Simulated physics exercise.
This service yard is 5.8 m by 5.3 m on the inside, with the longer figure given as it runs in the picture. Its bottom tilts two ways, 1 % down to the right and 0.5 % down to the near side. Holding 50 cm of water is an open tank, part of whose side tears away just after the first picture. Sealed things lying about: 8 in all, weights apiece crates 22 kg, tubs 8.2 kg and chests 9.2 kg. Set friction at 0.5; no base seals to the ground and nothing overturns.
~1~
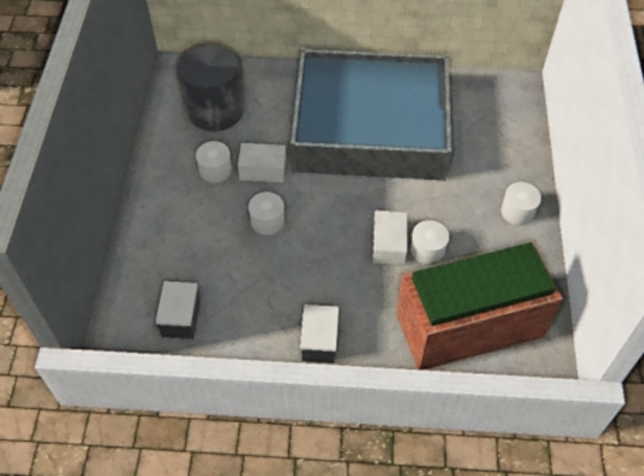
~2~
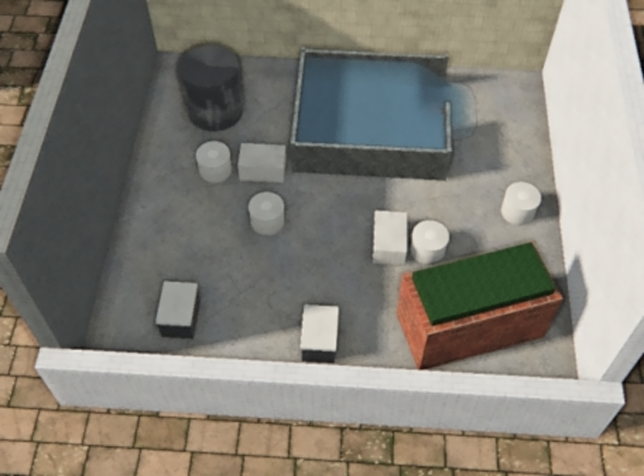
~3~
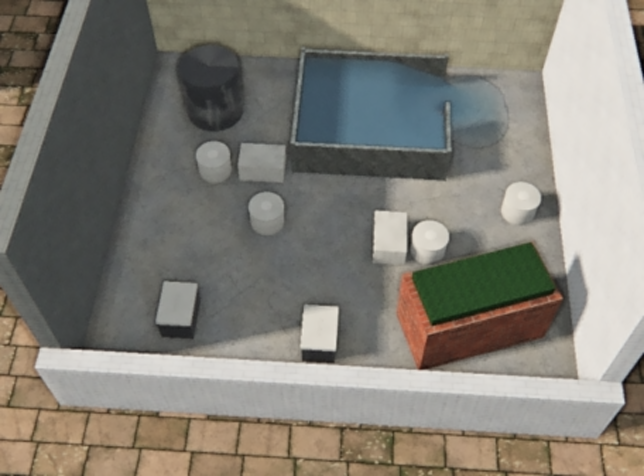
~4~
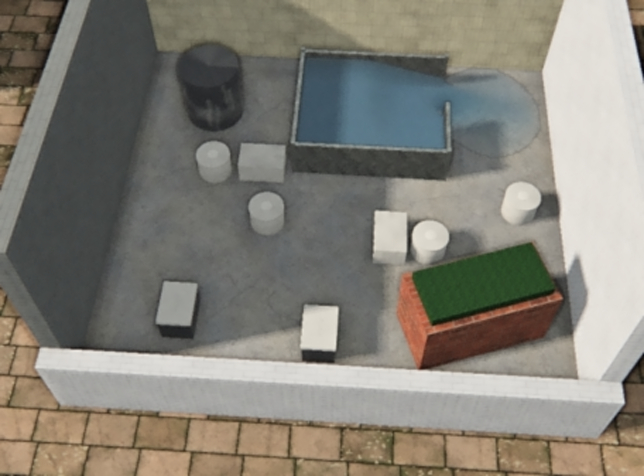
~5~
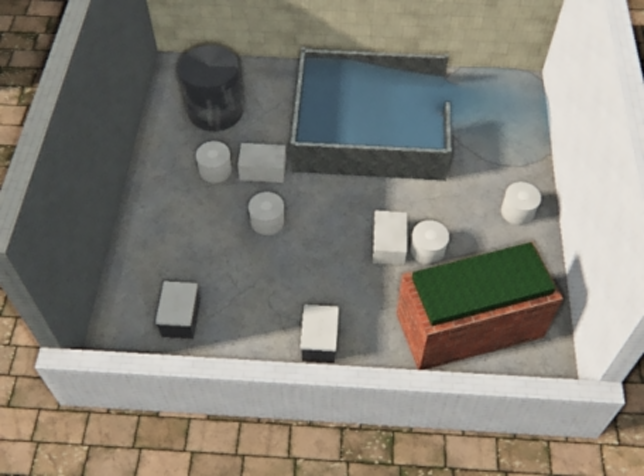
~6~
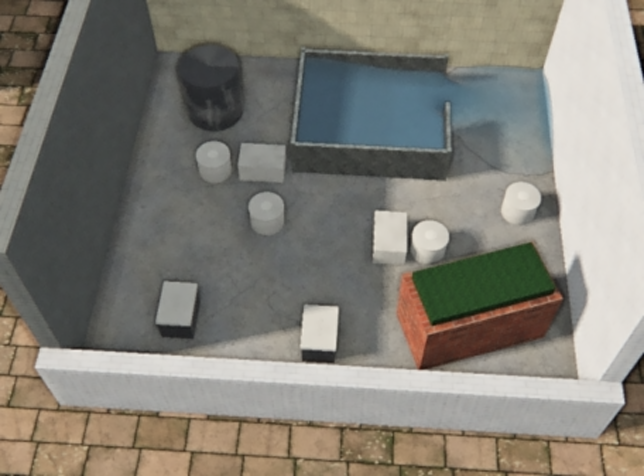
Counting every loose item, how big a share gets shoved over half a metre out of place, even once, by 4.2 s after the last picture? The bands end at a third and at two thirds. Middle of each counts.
It does not reach a third.
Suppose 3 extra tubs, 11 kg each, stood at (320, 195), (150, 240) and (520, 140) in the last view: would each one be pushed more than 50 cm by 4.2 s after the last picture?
Outcome: Stays within first, stays within next, breaks the threshold last.
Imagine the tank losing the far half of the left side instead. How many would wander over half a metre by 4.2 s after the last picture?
The answer then is 2.
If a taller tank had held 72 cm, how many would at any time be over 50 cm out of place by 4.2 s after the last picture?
Then 3.
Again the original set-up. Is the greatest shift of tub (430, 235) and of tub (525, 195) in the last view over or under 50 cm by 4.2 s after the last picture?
Well, one then the other: A bigger shift, then a bigger shift.
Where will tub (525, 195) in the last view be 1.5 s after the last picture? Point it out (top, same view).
Roughly (504, 216) in the same view.
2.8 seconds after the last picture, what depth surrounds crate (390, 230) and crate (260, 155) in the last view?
Depth approx. 3 cm / 0 cm.
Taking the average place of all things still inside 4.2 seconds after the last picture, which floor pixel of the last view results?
Mean floor pixel: About (282, 255).
Then, 0.4 s after the last picture 0 of 8 are over 50 cm from their spots; 0 afloat.
Then, 1.5 s after the last picture 0 of 8 are over 50 cm from their spots; 0 afloat.
Then, 2.8 s after the last picture 1 of 8 are over 50 cm from their spots; 1 afloat.
Then, 4.2 s after the last picture 2 of 8 are over 50 cm from their spots, and 2 have been at some point; 0 afloat.
